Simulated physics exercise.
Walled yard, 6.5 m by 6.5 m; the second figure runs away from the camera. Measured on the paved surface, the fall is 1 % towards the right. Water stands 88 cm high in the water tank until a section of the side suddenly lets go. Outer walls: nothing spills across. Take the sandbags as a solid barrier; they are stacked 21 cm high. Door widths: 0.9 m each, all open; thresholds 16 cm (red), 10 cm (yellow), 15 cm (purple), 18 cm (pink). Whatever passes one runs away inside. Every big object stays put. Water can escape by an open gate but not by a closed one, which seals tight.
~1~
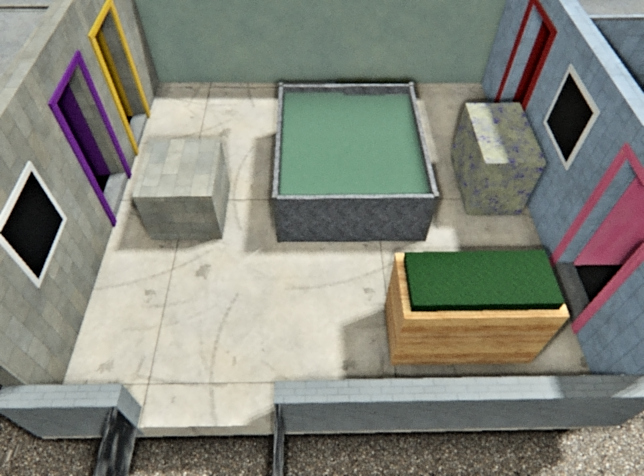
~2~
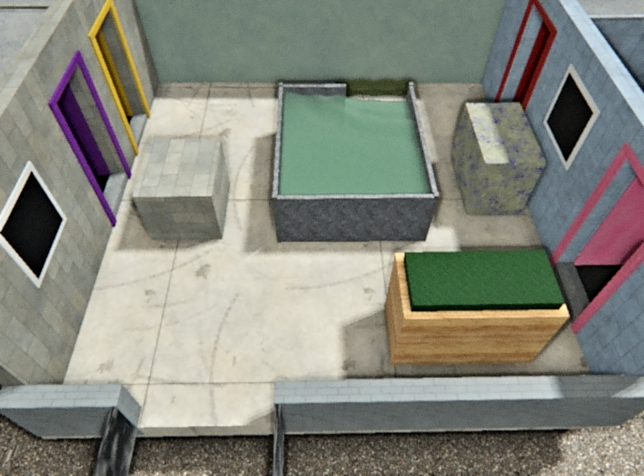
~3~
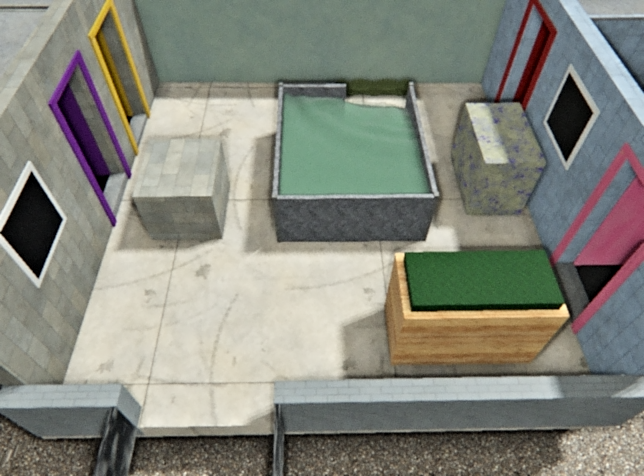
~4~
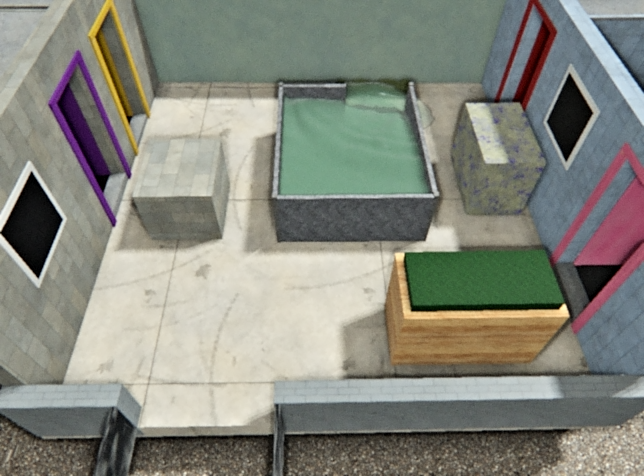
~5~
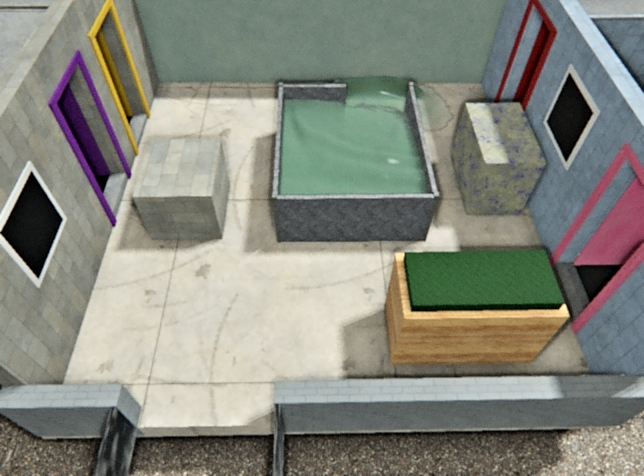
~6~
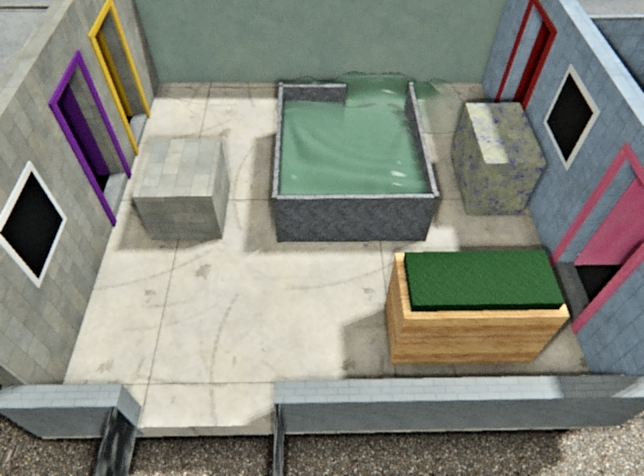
Green water in a raised stone tank rippling and pouring out through a gap in the far wall of a walled yard.
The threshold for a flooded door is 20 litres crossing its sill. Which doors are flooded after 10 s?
Door by door: The red door is flooded; the yellow door is flooded; the purple door is not flooded; the pink door is not flooded.
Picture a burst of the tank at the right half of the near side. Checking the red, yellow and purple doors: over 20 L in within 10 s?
At red the amount is beneath the mark, at yellow it is beneath the mark, and at purple it is beneath the mark.
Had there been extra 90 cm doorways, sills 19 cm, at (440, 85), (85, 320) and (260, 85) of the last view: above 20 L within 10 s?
In that order: Beyond it, short of it, short of it.
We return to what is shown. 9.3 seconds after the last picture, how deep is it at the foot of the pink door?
Depth: ~ 11.0 cm.
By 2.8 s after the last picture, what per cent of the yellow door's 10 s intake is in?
About 30 per cent.
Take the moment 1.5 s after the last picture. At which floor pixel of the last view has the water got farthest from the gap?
Somewhere near pixel (159, 86).
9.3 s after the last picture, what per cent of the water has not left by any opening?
Some 86 per cent remains.
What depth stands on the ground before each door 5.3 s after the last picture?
Readings (cm): Red = 28; yellow = 16; purple = 12; pink = 6.
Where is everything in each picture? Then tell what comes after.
In the first picture, the water tank at (350, 139) is whole and still, 88 cm deep.
In the second picture, the front is at a hidden place, 0.6 m from the gap on the water tank's far side; 0.3 m2 of floor is under water; 88 cm left at the back of the water tank.
In the third picture, the front is at a hidden place, 0.9 m from the gap on the water tank's far side; 1.0 m2 of floor is under water; 88 cm left at the back of the water tank.
In the fourth picture, the front is at a hidden place, 1.3 m from the gap on the water tank's far side; 2.0 m2 of floor is under water; 88 cm left at the back of the water tank.
In the fifth picture, water pours out on the water tank's far side and has run 1.8 m, to (314, 83); typically 9 cm deep outside, 87 cm at the water tank's back.
In the sixth picture, water pours out on the water tank's far side and has run 2.2 m, to (448, 83); typically 10 cm deep outside, 80 cm at the water tank's back.
Then, 0.7 s after the last picture water covers 15 % of the floor and is deepest (64 cm) near (478, 92); red door 3 cm at the sill, 0 L in, yellow door not reached, purple door not reached, pink door not reached.
Then, 1.5 s after the last picture water covers 35 % of the floor and is deepest (58 cm) near (476, 87); red door 22 cm at the sill, 1 L in, yellow door 6 cm at the sill, 0 L in, purple door not reached, pink door not reached.
Then, 2.8 s after the last picture water covers 55 % of the floor and is deepest (45 cm) near (490, 154); red door 30 cm at the sill, 41 L in, yellow door 19 cm at the sill, 32 L in, purple door 13 cm at the sill, 0 L in, pink door 4 cm at the sill, 0 L in.
Then, 5.3 s after the last picture water covers 90 % of the floor and is deepest (32 cm) near (480, 154); red door 28 cm at the sill, 177 L in, yellow door 16 cm at the sill, 77 L in, purple door 12 cm at the sill, 0 L in, pink door 6 cm at the sill, 0 L in.
Then, 9.3 s after the last picture water covers 95 % of the floor and is deepest (20 cm) near (490, 154); red door 19 cm at the sill, 268 L in, yellow door 12 cm at the sill, 111 L in, purple door 10 cm at the sill, 0 L in, pink door 11 cm at the sill, 2 L in.
